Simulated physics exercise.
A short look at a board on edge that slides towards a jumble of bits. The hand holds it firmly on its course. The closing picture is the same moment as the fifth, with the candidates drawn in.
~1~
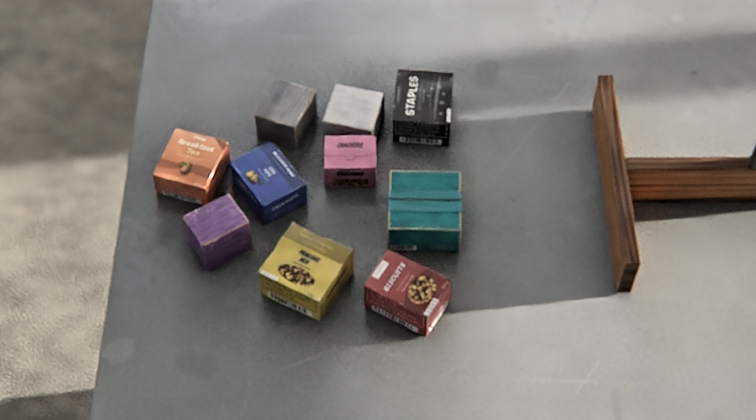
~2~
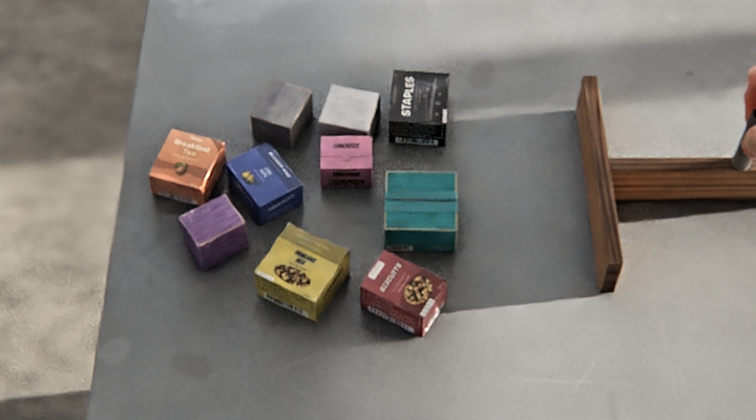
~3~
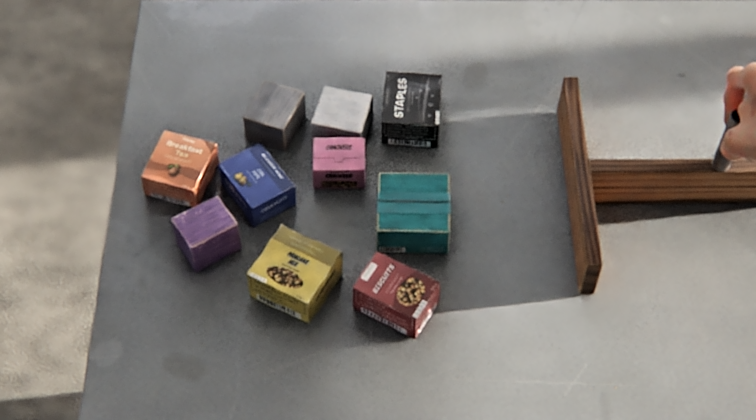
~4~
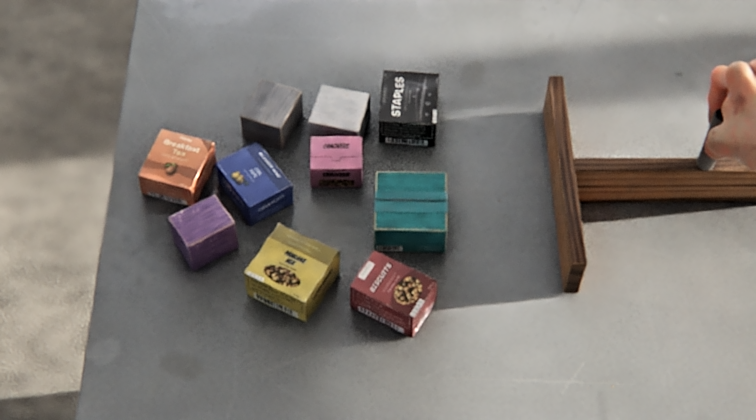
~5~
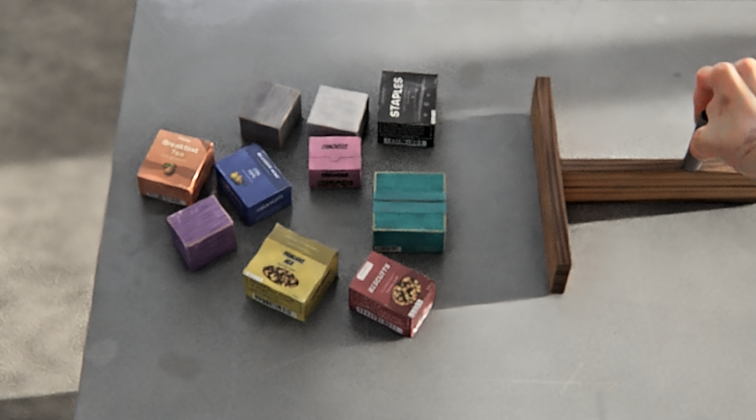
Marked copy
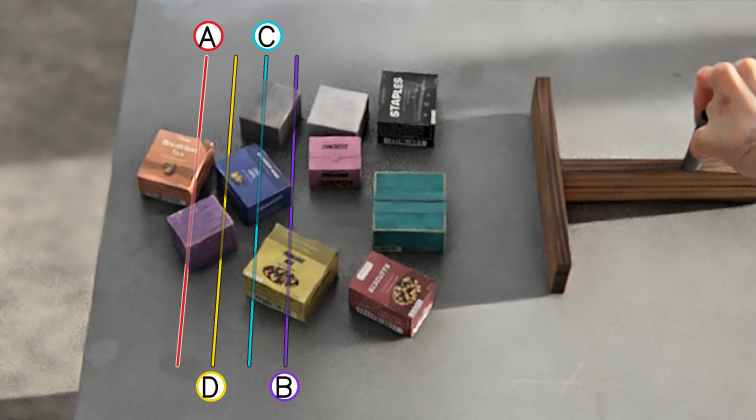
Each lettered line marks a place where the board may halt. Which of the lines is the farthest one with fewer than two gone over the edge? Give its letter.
No second one falls up to C.
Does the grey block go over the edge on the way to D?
By then, yes.
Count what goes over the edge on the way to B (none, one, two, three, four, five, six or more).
By then, none.
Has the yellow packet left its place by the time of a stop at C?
Yes.
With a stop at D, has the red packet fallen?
By then, no.
On the copy, A at (193, 198); B at (292, 198); C at (259, 198); D at (225, 198).
On C. First, board (448, 165); turquoise box (404, 213); orange packet (176, 168).
Then, board (343, 165); orange packet (172, 166); grey block (204, 115).
Finally, board (262, 165); orange packet (114, 161); grey block (129, 110); none fallen.
By contrast, A drops five; B is within the limit but short; D drops two.
